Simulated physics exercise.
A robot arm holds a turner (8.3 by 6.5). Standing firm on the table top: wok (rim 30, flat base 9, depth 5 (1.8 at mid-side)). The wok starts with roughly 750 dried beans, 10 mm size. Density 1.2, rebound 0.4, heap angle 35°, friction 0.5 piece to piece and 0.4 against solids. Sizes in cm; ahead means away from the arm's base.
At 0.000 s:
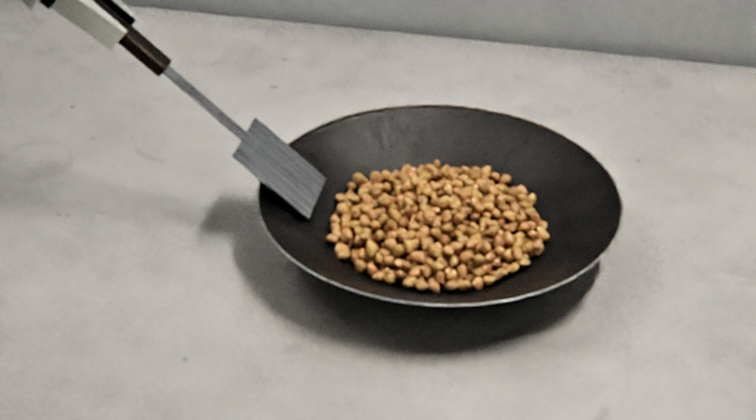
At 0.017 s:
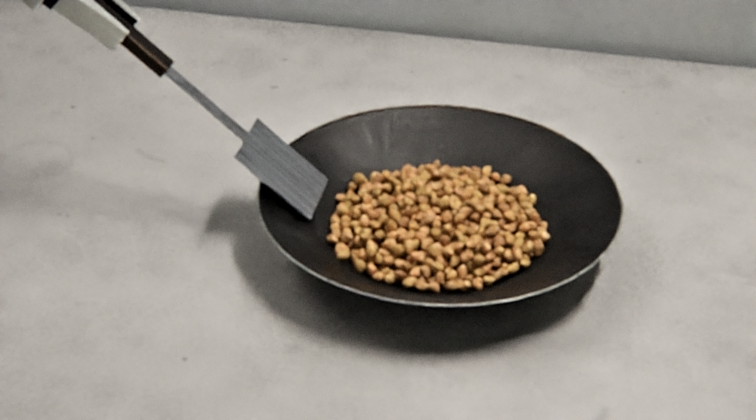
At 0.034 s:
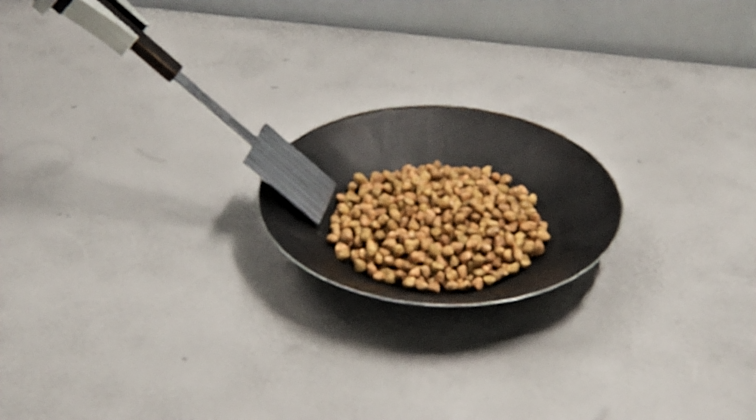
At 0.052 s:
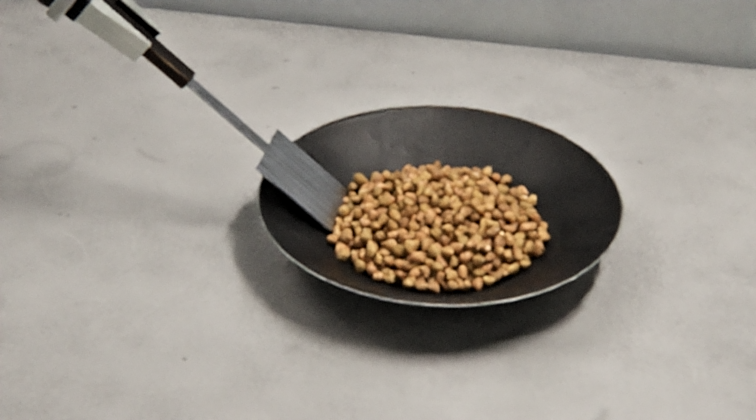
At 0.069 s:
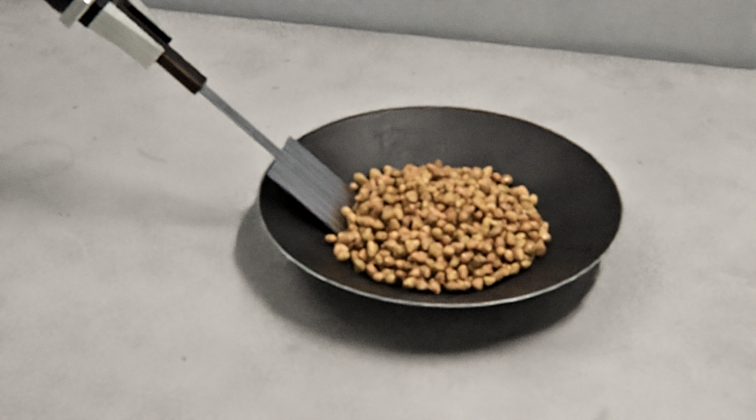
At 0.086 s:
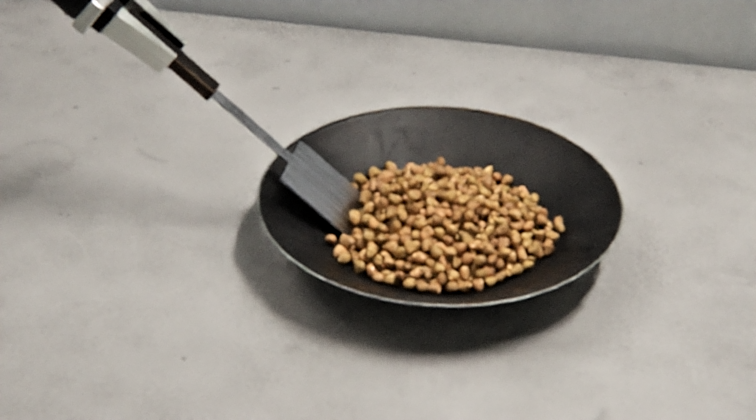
A robot arm held a flat grey turner at the left side of a black wok of brown beans, then slid it down and rightward into the pile, nudging some beans slightly right.
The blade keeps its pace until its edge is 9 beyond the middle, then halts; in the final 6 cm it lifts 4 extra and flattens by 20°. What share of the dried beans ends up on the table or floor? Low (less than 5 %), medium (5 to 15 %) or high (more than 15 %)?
On the table or floor the share is medium, 5 to 15 %.
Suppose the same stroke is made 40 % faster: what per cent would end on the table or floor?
It would be near 15 per cent.
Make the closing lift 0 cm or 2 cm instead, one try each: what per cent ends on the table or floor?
Some 10 and 10 per cent.
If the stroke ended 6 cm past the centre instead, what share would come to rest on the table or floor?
In that case some 0 per cent.
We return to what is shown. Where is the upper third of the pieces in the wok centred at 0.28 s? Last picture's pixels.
Around (543, 213).
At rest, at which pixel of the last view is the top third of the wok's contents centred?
At about (557, 219).
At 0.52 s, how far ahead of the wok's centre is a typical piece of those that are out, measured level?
Roughly 18 cm.
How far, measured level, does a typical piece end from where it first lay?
Roughly 5 cm.
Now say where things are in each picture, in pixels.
The first picture shows turner top edge at (244, 136), sloping 41°; upper third of the load around (441, 214), from x 330 to 545, top at y 165; 754 in the wok.
The second picture shows turner top edge at (246, 137), sloping 41°; upper third of the load around (441, 215), from x 330 to 545, top at y 165.
The third picture shows turner top edge at (254, 142), sloping 41°; upper third of the load around (441, 215), from x 330 to 545, top at y 165.
The fourth picture shows turner top edge at (266, 148), sloping 41°; upper third of the load around (441, 215), from x 330 to 545, top at y 165.
The fifth picture shows turner top edge at (279, 154), sloping 41°; upper third of the load around (439, 214), from x 330 to 545, top at y 165.
The sixth picture shows turner top edge at (291, 160), sloping 41°; upper third of the load around (447, 213), from x 330 to 560, top at y 165; 754 in the wok.
After 0.18 s, sloping 41°, highest piece 6 above the table; 754 in the wok.
After 0.28 s, sloping 35°, highest piece 7 above the table; 752 in the wok, 1 on the table or floor, 1 on the blade or in flight.
After 0.52 s, sloping 21°, highest piece 7 above the table; 686 in the wok, 52 on the table or floor, 16 on the blade or in flight.
After 1.58 s, sloping 21°, highest piece 6 above the table; 682 in the wok, 72 on the table or floor.
At rest, 682 in the wok, 72 on the table or floor. That is 10 % on the table or floor.
